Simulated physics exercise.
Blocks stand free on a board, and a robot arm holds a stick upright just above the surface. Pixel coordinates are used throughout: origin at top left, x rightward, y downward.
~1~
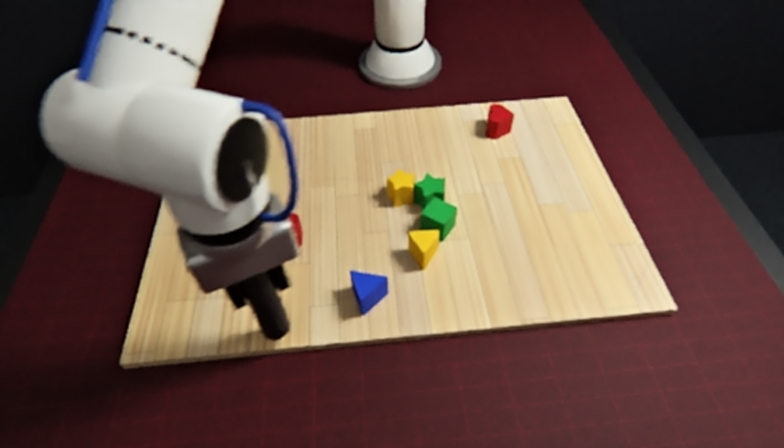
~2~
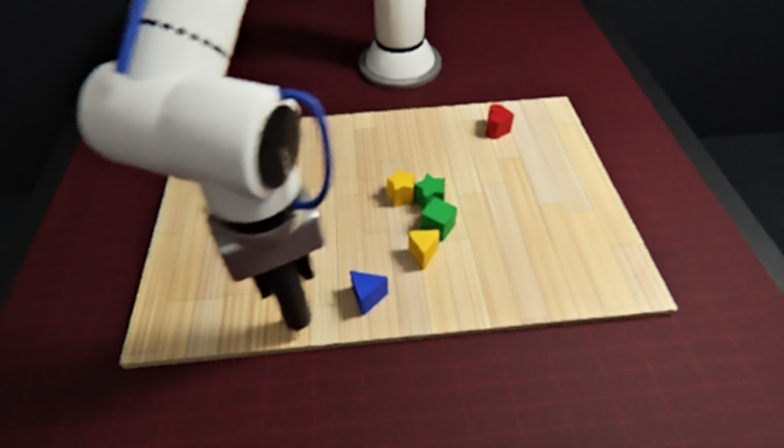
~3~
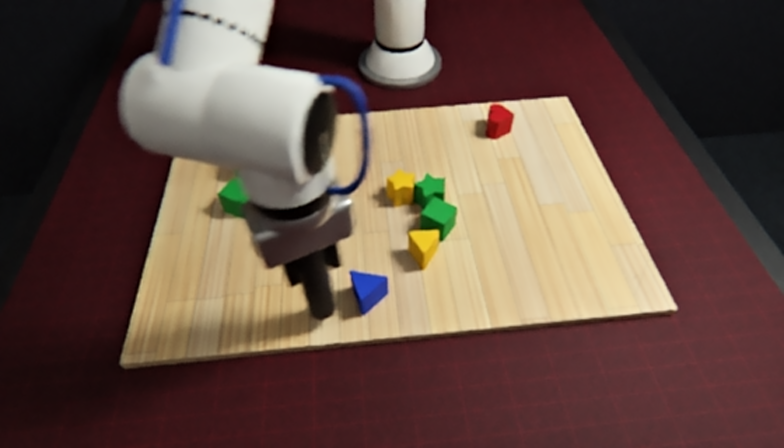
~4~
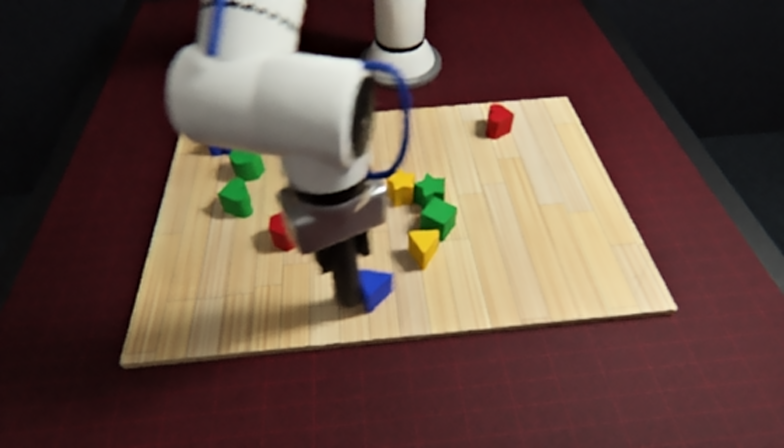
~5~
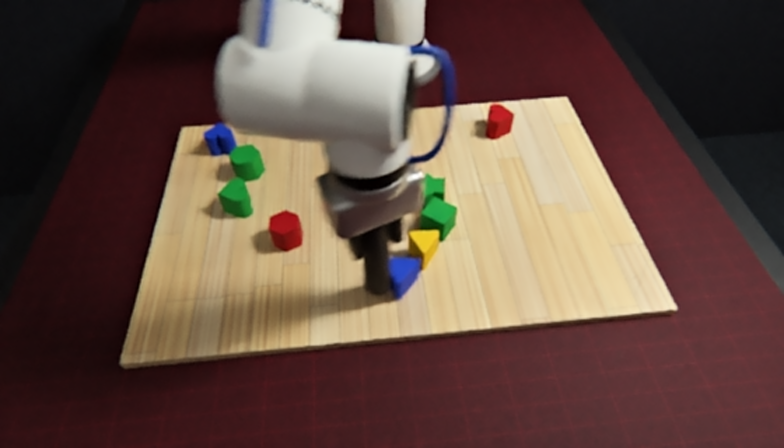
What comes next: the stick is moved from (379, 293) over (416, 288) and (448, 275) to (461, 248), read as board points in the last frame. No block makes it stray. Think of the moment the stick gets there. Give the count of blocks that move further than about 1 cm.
Count: 1.
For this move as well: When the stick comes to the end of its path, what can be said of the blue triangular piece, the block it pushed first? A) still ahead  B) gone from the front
Option A.
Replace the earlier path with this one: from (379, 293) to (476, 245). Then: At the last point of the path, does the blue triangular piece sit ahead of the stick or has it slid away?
Ahead to the end.
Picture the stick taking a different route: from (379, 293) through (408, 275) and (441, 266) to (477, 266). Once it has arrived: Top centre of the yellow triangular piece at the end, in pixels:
My prediction: (452, 229).
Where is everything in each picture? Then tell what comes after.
In the first picture, tip of the stick at (276, 328), middles of tops, blue triangular piece at (366, 282), yellow triangular piece at (424, 238), green square piece at (439, 210).
In the second picture, stick at (298, 318), nothing pushed.
In the third picture, stick at (323, 308), nothing pushed.
In the fourth picture, stick at (349, 297), blue triangular piece at (372, 279).
In the fifth picture, stick at (378, 284), blue triangular piece at (400, 266), yellow triangular piece at (424, 238), green square piece at (439, 210).
On the path given first. One third of the way, stick at (417, 279); blue triangular piece at (436, 258), turned 20° anticlockwise; yellow triangular piece at (425, 236), turned 15° anticlockwise.
Two thirds of the way, stick at (449, 265); blue triangular piece at (466, 243), turned 25° anticlockwise; yellow triangular piece at (425, 236), turned 15° anticlockwise.
At the end, stick at (463, 238); blue triangular piece at (484, 221); yellow triangular piece at (425, 236), turned 15° anticlockwise; green square piece unmoved.
